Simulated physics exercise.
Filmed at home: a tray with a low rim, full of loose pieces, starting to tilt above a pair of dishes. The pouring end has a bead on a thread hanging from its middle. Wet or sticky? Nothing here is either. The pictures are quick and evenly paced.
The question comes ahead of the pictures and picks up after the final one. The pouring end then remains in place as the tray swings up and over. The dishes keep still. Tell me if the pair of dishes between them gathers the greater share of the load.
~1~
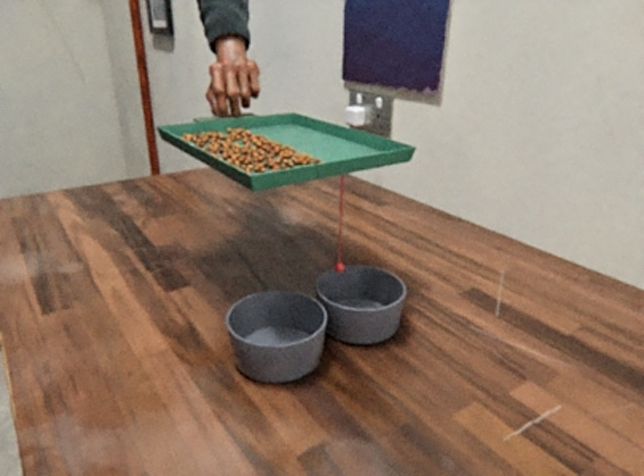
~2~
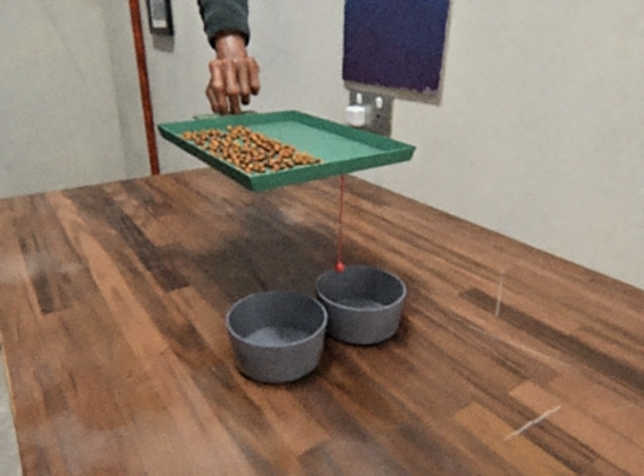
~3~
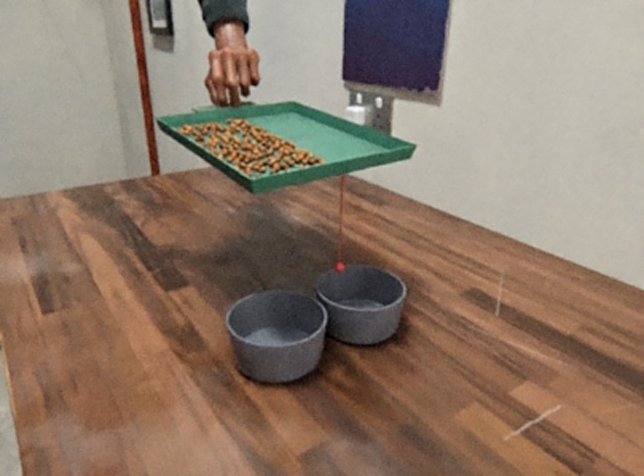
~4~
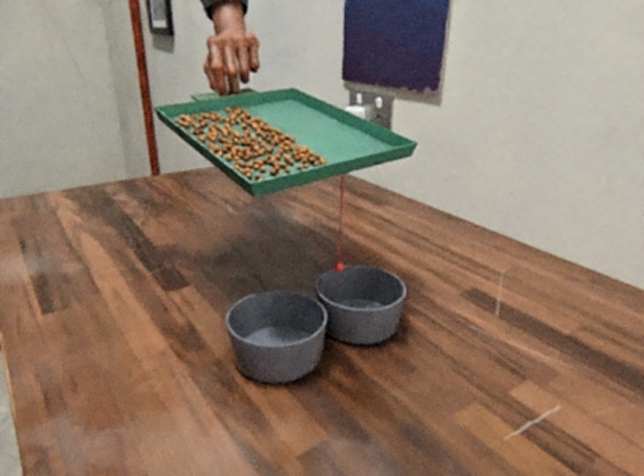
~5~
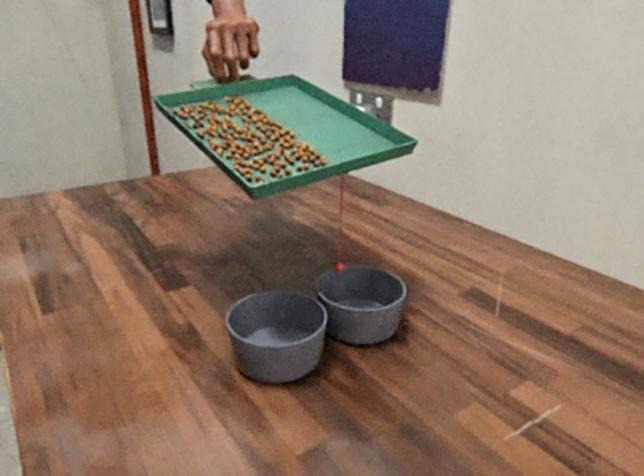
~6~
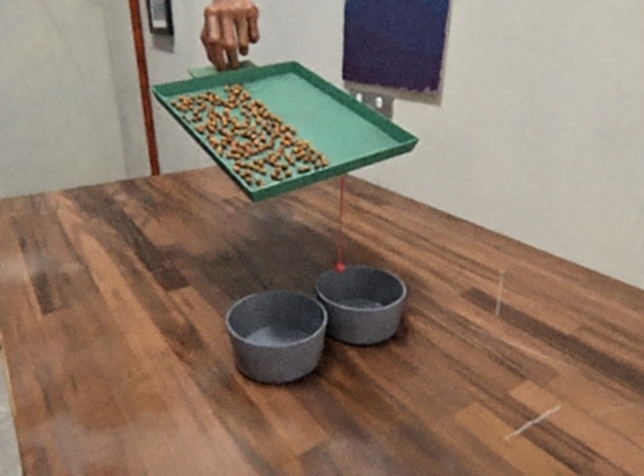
They do.
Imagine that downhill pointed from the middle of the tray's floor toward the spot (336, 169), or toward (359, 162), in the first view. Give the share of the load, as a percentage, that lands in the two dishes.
The first try would leave around 70 per cent there, the second around 20 per cent.
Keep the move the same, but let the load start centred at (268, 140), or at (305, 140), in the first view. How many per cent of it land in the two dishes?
In order, 100 per cent then 90 per cent.
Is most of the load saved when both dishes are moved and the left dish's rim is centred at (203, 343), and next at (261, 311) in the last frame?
Taking the places in turn, it's past half and then past half.
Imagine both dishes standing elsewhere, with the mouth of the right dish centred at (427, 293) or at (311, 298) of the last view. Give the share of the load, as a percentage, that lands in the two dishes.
Trial 1 0%, trial 2 60%.
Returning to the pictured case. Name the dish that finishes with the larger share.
In the end, the left-side dish gets more.
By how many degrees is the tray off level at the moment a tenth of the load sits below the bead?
At about 65°.
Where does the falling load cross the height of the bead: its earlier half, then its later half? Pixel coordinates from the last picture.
The opening part goes through (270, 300); what follows goes through (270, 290).
Soon after the last picture, tray tipped steeply; nearly all on the tray; a stray few in the left dish; a small part in the air.
A little later, tray tipped right over; about a quarter on the tray; about half in the left dish; a stray few outside both; about a quarter in the air.
Later still, tray tipped past a quarter turn; nearly all in the left dish; a stray few outside both.
At rest, tray tipped past a quarter turn; nearly all in the left dish; none in the right dish; a stray few outside both.
